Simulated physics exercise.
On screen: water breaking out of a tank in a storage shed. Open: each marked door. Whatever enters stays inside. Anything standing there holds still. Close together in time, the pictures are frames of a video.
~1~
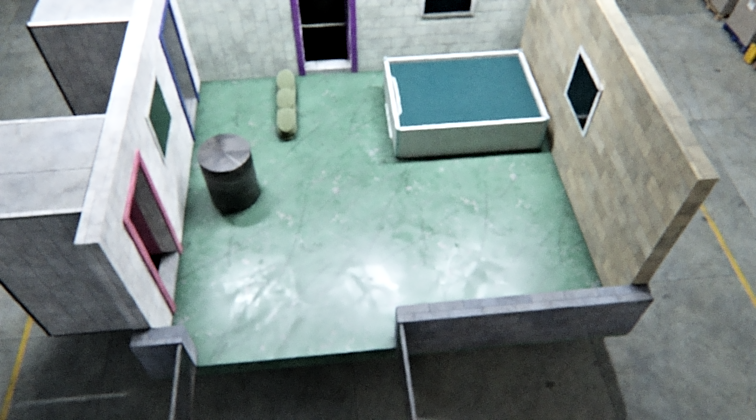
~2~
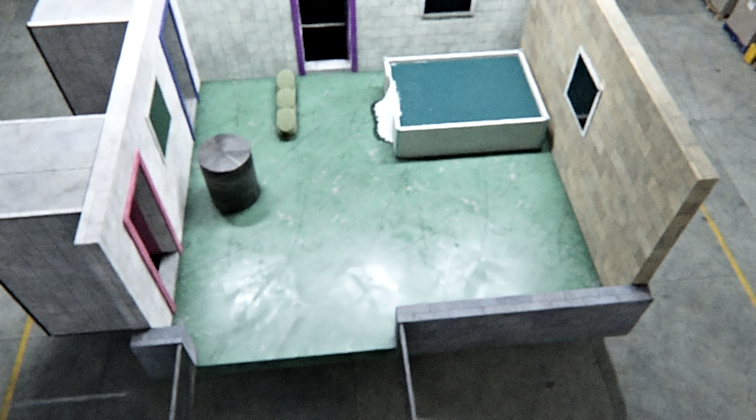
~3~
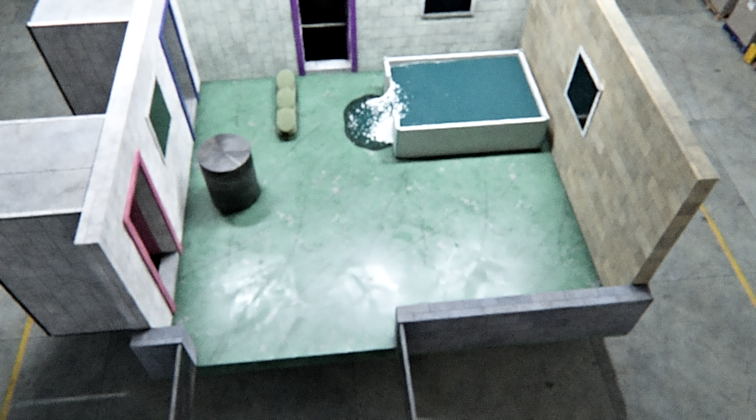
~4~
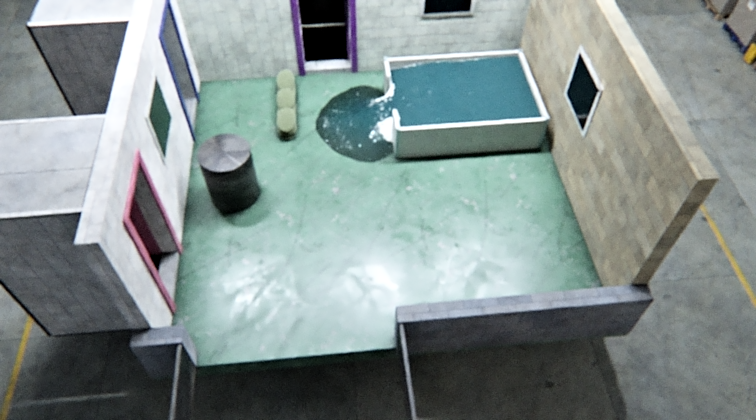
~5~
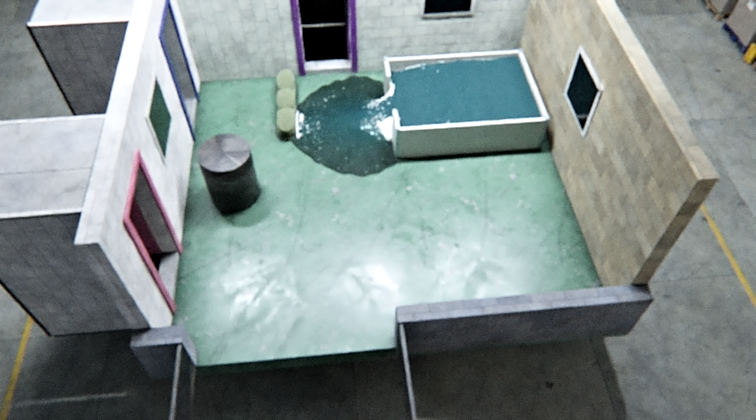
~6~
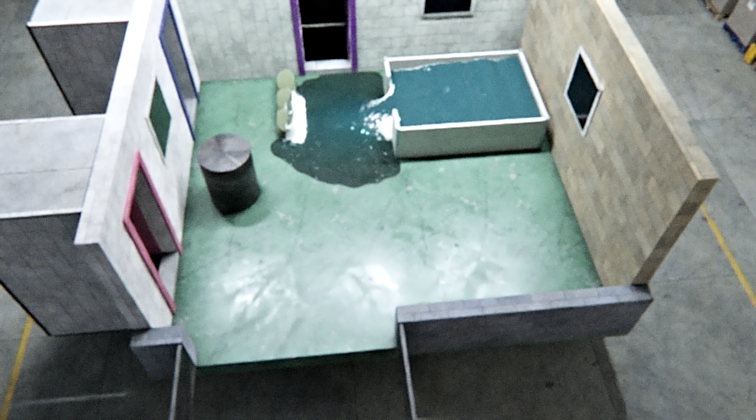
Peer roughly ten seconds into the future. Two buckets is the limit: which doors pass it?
One by one: The pink door will allow in no excess; the purple door will allow in an excess; the blue door will allow in no excess.
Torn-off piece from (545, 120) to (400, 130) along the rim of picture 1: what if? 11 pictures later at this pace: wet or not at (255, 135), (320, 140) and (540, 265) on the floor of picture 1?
Respectively: Parched, parched and drenched.
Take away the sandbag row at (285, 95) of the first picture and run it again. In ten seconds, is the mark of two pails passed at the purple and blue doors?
Door check - purple door: Below; blue door: Above.
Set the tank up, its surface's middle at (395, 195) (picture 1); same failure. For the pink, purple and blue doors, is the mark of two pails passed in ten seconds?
Result - pink door overshoots, purple door undershoots, blue door undershoots.
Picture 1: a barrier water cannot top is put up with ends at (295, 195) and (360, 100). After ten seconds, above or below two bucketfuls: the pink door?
As far as I can tell, the pink door keeps inside the limit.
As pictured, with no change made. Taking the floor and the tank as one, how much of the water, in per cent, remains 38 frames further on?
I'd say around 84 per cent.
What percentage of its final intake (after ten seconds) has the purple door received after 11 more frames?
Some 20 per cent.
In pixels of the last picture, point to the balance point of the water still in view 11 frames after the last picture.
Near pixel (403, 122).
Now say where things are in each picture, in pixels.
The tank at (462, 91) is whole and still, in the first frame.
Water pours out at (393, 113) and has run to (379, 103), in the second frame.
The front is at (353, 105), out from the gap at (393, 114), in the third frame.
Water pours out at (393, 114) and has run to (322, 118), in the fourth frame.
The front is at (299, 111), out from the gap at (393, 113), in the fifth frame.
Water pours out at (393, 113) and has run to (279, 150), in the sixth frame.
A moment on, water covers 20 % of the floor; the pink door not reached, the purple door under two buckets in, the blue door not reached.
Next, water covers 35 % of the floor; the pink door not reached, the purple door over two buckets in, the blue door not reached.
Then, water covers 55 % of the floor; the pink door wet at the sill, nothing in, the purple door far over two buckets in, the blue door wet at the sill, nothing in.
Later, water covers 60 % of the floor; the pink door wet at the sill, nothing in, the purple door far over two buckets in, the blue door wet at the sill, nothing in.
In the end, water covers 75 % of the floor; the pink door wet at the sill, nothing in, the purple door far over two buckets in, the blue door under two buckets in.
